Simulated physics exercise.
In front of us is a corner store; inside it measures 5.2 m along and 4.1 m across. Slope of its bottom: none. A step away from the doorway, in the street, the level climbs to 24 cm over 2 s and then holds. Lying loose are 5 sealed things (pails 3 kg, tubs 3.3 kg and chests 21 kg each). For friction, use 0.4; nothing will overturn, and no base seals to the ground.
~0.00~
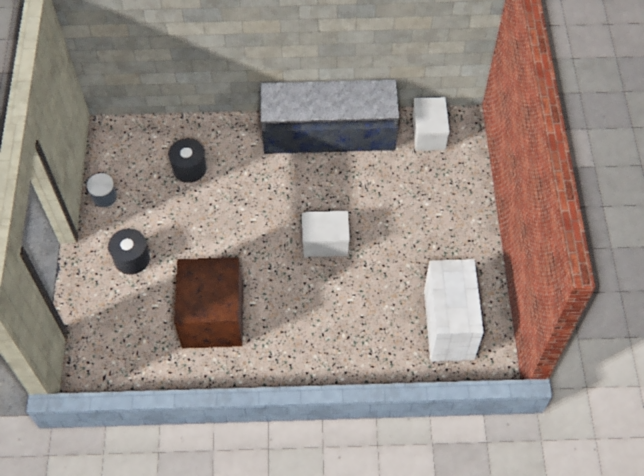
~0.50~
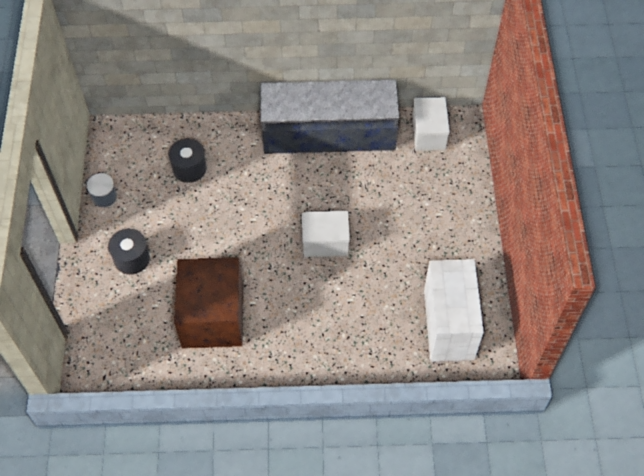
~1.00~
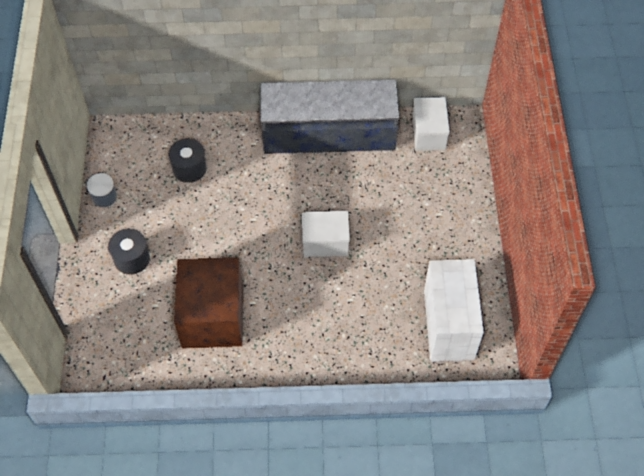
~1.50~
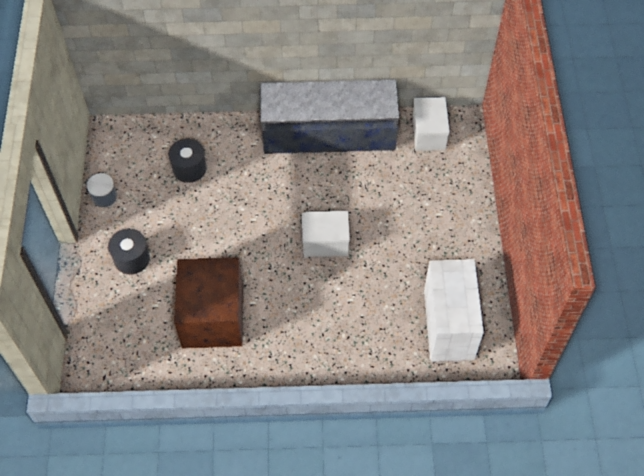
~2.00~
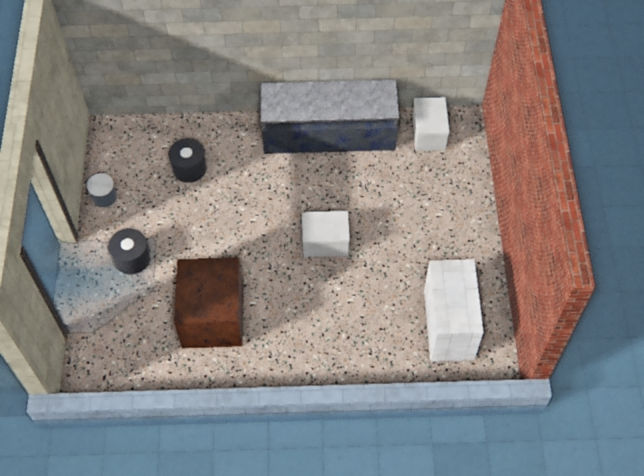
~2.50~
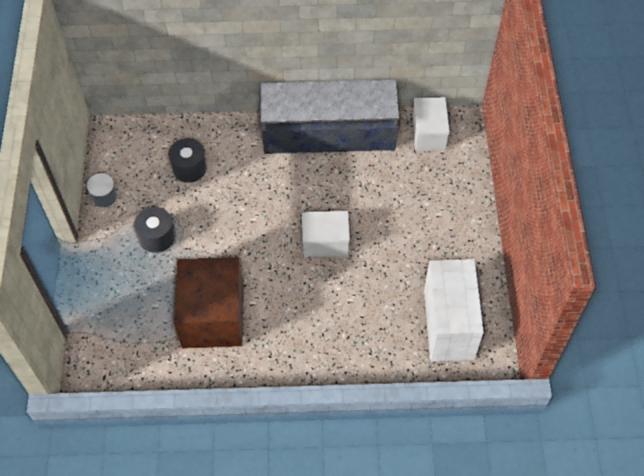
Water floods the street, then enters through the doorway and shifts a dark tub rightward.
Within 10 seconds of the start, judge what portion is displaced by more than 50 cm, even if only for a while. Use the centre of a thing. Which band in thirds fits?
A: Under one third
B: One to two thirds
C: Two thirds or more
One to two thirds (B).
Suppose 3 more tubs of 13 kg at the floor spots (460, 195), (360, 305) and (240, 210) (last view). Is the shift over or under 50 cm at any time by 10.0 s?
In order: Below the mark, below the mark, above the mark.
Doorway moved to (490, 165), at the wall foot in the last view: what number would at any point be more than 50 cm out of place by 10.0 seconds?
You'd get 5 in that case.
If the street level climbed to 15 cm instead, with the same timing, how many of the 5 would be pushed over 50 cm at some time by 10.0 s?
You'd get 1 in that case.
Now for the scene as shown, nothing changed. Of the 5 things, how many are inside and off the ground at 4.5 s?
By my count, 1.
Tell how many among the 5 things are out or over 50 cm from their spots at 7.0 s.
By my tally, 2.
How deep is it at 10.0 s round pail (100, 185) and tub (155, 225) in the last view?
6 and 4 cm.
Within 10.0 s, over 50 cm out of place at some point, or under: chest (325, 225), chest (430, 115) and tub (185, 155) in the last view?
First not as far, then not as far, then farther.
After 3.5 s 1 of 5 are over 50 cm from their spots; 0 afloat.
After 4.5 s 2 of 5 are over 50 cm from their spots; 1 afloat.
After 7.0 s 2 of 5 are over 50 cm from their spots; 2 afloat.
After 10.0 s 3 of 5 are over 50 cm from their spots, and 3 have been at some point; 4 afloat.
